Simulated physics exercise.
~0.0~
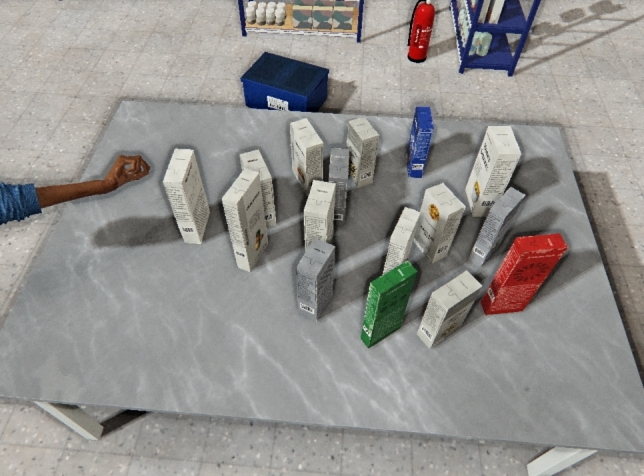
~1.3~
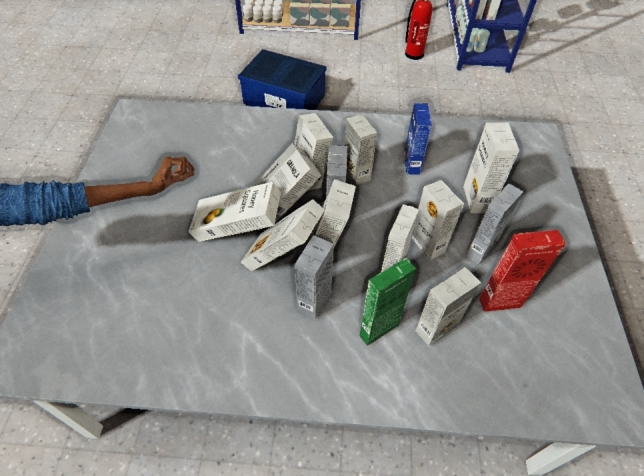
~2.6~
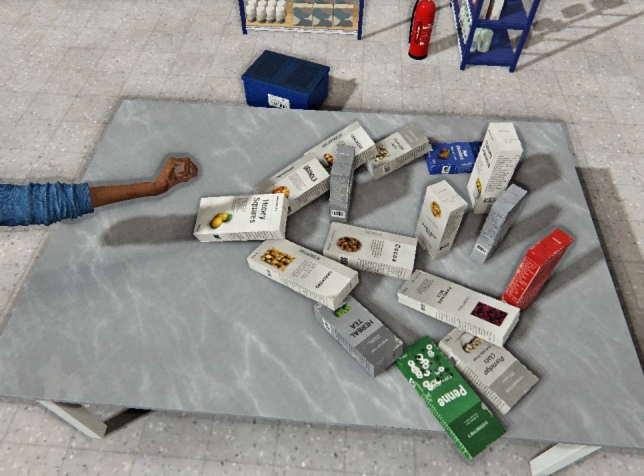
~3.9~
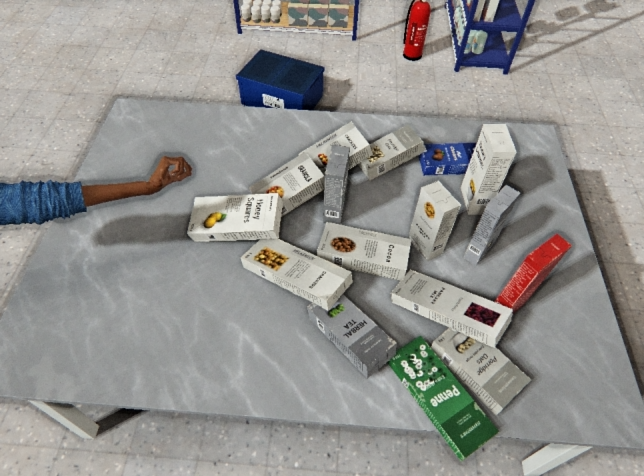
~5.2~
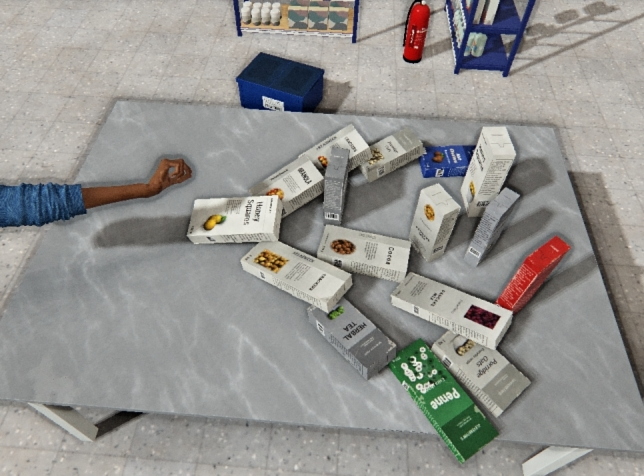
A hand tipping a pale box rightward into a crowd of cereal boxes, toppling most, including green and blue, five left standing.
